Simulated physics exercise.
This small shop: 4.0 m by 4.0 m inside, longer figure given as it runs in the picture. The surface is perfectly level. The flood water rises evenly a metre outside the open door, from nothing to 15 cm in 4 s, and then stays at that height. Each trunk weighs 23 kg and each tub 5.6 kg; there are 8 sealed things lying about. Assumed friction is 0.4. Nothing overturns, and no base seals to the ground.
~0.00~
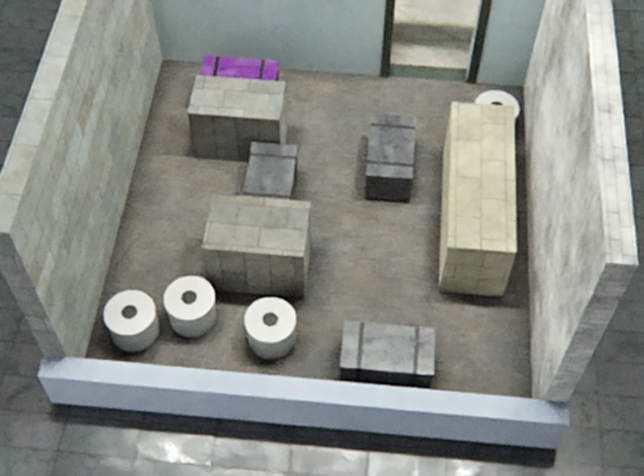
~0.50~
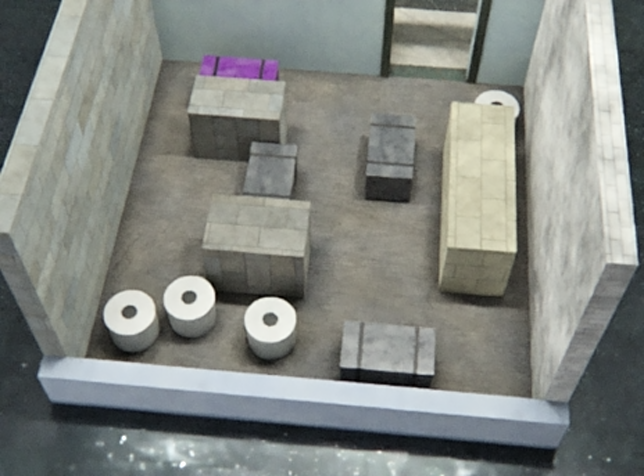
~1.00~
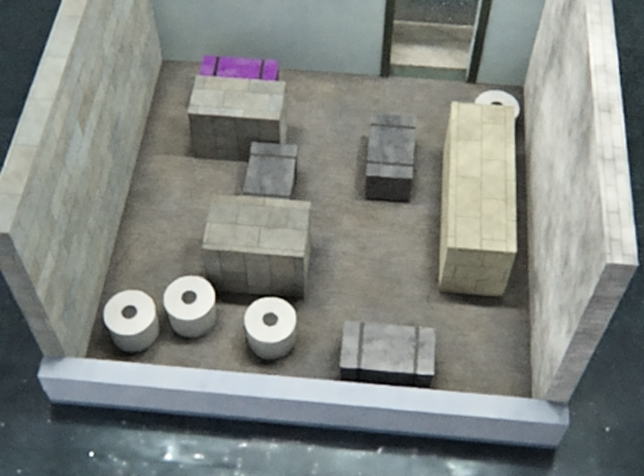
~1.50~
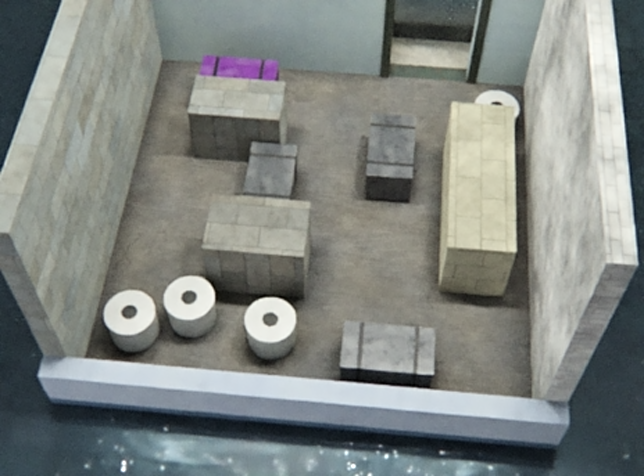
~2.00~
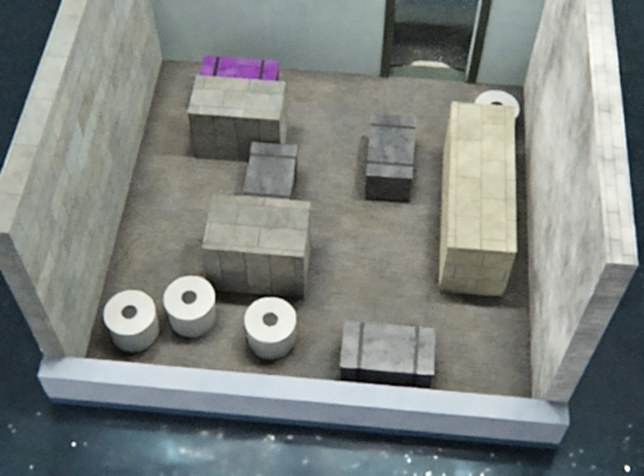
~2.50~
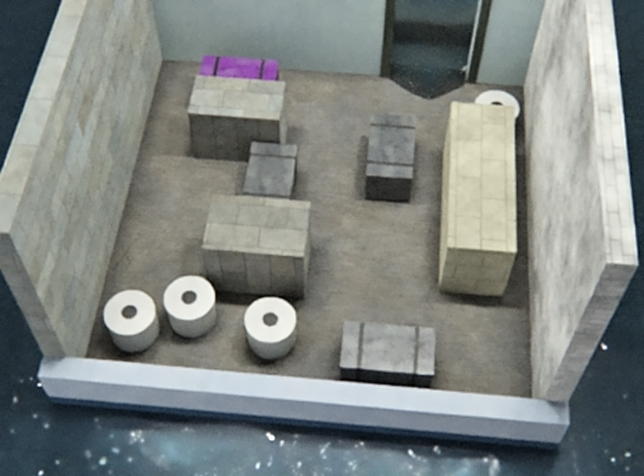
The clip shows a small open-topped room with blocks, white cylinders, dark trunks and a purple trunk, all motionless, as dark water spreads outside and finally edges just through the open doorway at the back.
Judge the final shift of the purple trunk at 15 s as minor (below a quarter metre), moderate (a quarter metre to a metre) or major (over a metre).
Expect it to stay near its original place.
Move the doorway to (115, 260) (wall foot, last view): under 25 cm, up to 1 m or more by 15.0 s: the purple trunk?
In that case the purple trunk would have stayed about where it was.
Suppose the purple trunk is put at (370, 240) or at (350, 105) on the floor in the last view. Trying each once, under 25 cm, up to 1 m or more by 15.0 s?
In that order: It travels far; it barely shifts.
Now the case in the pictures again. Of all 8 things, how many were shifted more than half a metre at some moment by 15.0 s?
The tally stands at 6.
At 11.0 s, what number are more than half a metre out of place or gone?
By that point, 2.
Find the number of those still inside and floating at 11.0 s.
Of them, 4.
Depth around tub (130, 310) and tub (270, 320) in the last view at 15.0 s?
First roughly 7 cm, second roughly 9 cm.
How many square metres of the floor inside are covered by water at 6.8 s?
Somewhere about 7.5 m2, give or take.
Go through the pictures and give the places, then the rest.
The first picture shows the purple trunk at (238, 74), on the bottom; 0.0 m2 under water; 0 of 8 have shifted.
The second picture shows the purple trunk at (238, 74), on the bottom; water covers 0.0 m2; 0 of 8 have shifted.
The third picture shows the purple trunk at (238, 74) rests on the ground; 0.0 m2 under water; 0 of 8 have shifted.
The fourth picture shows the purple trunk at (238, 74) rests on the ground; water covers 0.0 m2; 0 of 8 have shifted.
The fifth picture shows the purple trunk at (238, 74), on the bottom; 0.0 m2 under water; 0 of 8 have shifted.
The sixth picture shows the purple trunk at (238, 74), on the bottom; water covers 0.1 m2; 0 of 8 have shifted.
After 3.5 s the purple trunk is near (238, 74), 0.0 m from its start, aground; 0 afloat.
After 6.8 s the purple trunk is near (238, 74), 0.0 m from its start, aground; 1 afloat.
After 11.0 s the purple trunk is near (238, 74), 0.0 m from its start, aground; 4 afloat.
After 15.0 s the purple trunk is near (238, 74), 0.0 m from its start, aground; 7 afloat.
